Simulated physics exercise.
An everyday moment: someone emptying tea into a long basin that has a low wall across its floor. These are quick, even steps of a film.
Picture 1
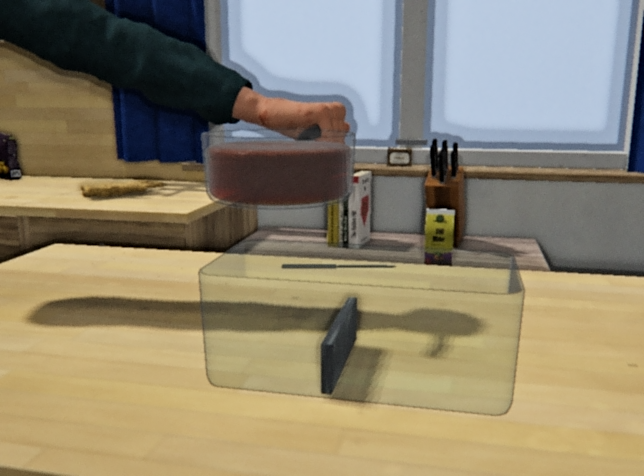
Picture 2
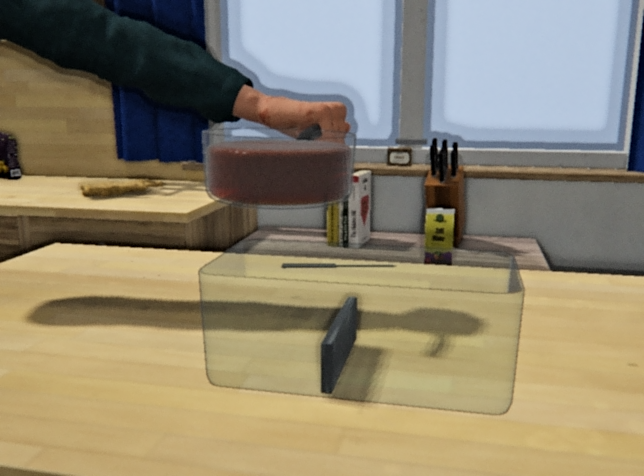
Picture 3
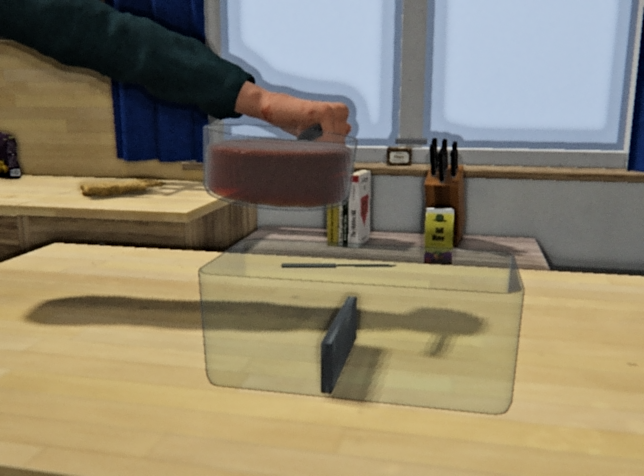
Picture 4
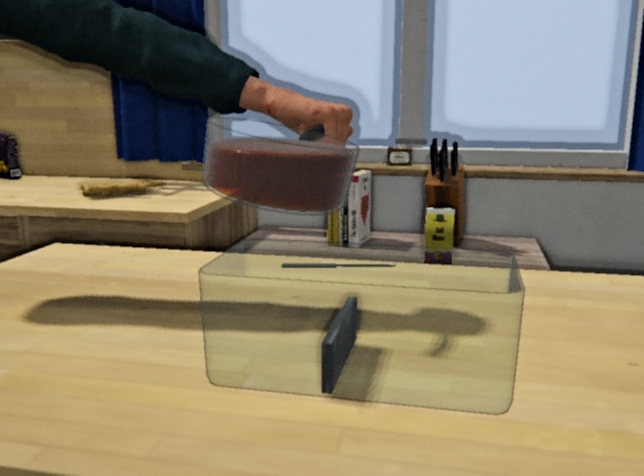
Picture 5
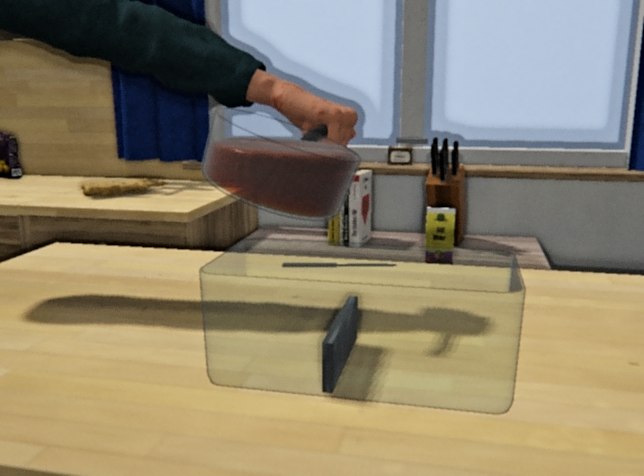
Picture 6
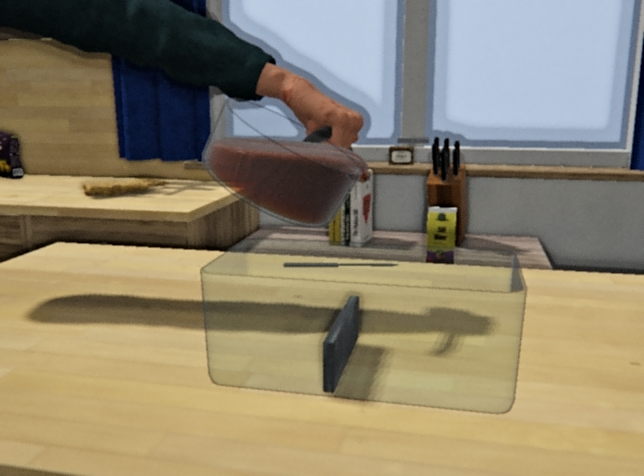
In a room with wooden counters and a window, a hand holds a clear round container of reddish-brown tea above a long, see-through basin with a low dark wall inside, then gradually tilts it down toward the right.
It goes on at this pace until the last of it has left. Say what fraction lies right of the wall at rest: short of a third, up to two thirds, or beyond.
The share right of the wall is above two thirds.
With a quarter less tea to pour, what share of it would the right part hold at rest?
Some 90 per cent.
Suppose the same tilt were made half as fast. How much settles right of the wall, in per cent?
Some 95 per cent.
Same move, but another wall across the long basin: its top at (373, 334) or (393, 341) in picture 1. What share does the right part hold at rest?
Near 65 % and 45 %.
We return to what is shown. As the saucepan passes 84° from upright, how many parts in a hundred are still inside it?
Some 25 per cent.
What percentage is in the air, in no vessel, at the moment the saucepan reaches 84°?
About 30 per cent.
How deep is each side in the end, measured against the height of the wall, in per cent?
Near 10 on the left, 60 on the right.
A moment on, the saucepan is tipped on its side and 27 per cent is still to pour, 0 is left of the wall and 43 right of it.
Next, the saucepan is tipped on its side and 7 per cent is still to pour, 6 is left of the wall and 83 right of it.
Then the saucepan is tipped on its side and 1 per cent is still to pour, 7 is left of the wall and 90 right of it.
Later the saucepan is tipped on its side and 0 per cent is still to pour, 7 is left of the wall and 92 right of it.
In the end 8 per cent lies left of the wall, 92 right of it and 1 outside.
